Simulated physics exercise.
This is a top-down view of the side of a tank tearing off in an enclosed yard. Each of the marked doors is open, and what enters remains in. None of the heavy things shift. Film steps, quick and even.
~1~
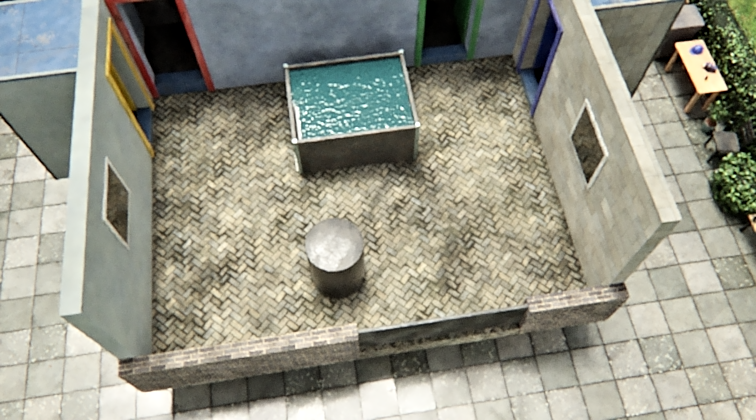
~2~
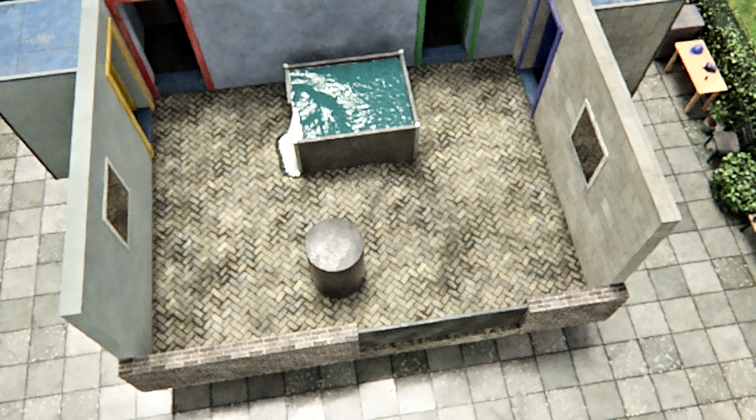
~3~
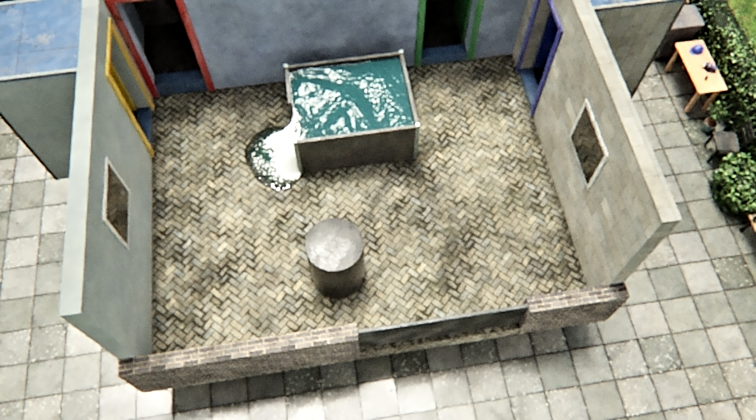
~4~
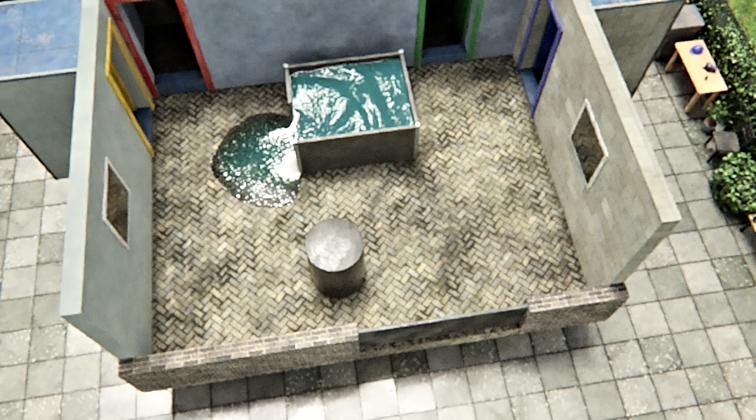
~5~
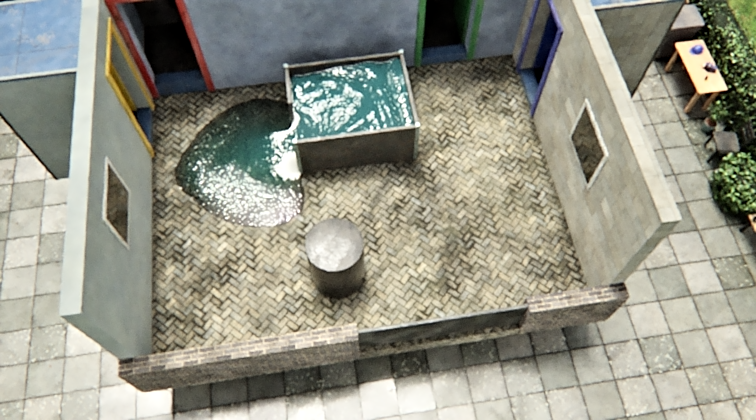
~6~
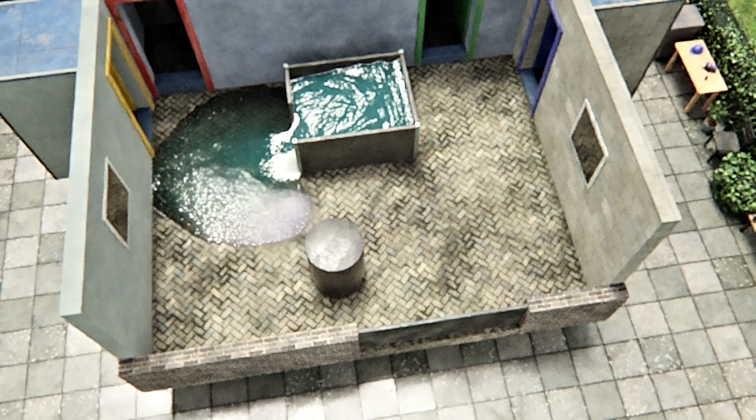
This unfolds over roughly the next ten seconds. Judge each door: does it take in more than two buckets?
My prediction: The blue door stays inside what's allowed there; the yellow door goes beyond what's allowed there; the red door stays inside what's allowed there; the green door stays inside what's allowed there.
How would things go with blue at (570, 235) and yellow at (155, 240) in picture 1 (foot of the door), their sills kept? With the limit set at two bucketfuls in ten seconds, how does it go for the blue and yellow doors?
Door by door: Blue is spared, yellow is swamped.
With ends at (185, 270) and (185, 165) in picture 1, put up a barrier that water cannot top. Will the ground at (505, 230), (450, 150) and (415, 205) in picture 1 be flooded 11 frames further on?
Results in order: Bone-dry / bone-dry / bone-dry.
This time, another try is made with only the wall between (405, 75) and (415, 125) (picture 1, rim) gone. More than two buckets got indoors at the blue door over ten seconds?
At the blue door, the flow beats the threshold.
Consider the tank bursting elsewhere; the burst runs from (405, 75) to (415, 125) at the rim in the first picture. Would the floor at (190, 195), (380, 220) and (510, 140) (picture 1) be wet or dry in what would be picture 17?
Taking the spots in turn: Untouched, untouched and swamped.
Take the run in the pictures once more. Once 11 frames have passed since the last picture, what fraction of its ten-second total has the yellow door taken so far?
Something like 50 in a hundred.
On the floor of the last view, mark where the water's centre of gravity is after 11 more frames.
Near (283, 162) in the last view.
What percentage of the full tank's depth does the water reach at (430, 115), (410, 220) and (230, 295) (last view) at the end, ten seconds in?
The depth comes out near 8, 4 and 8 per cent.
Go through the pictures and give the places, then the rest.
In the first picture, still water in the tank at (350, 98).
In the second picture, the front is at (297, 176), out from the gap at (298, 141).
In the third picture, the front is at (250, 152), out from the gap at (298, 143).
In the fourth picture, the front is at (216, 168), out from the gap at (299, 144).
In the fifth picture, the front is at (182, 182), out from the gap at (299, 144).
In the sixth picture, water pours out at (299, 144) and has run to (153, 197).
A moment on, water covers 30 % of the floor; the blue door not reached, the yellow door under two buckets in, the red door wet at the sill, nothing in, the green door not reached.
Next, water covers 35 % of the floor; the blue door not reached, the yellow door over two buckets in, the red door wet at the sill, nothing in, the green door not reached.
Then, water covers 45 % of the floor; the blue door not reached, the yellow door far over two buckets in, the red door wet at the sill, nothing in, the green door not reached.
Later, water covers 75 % of the floor; the blue door wet at the sill, nothing in, the yellow door far over two buckets in, the red door wet at the sill, nothing in, the green door wet at the sill, nothing in.
In the end, water covers 95 % of the floor; the blue door wet at the sill, nothing in, the yellow door far over two buckets in, the red door wet at the sill, nothing in, the green door wet at the sill, nothing in.
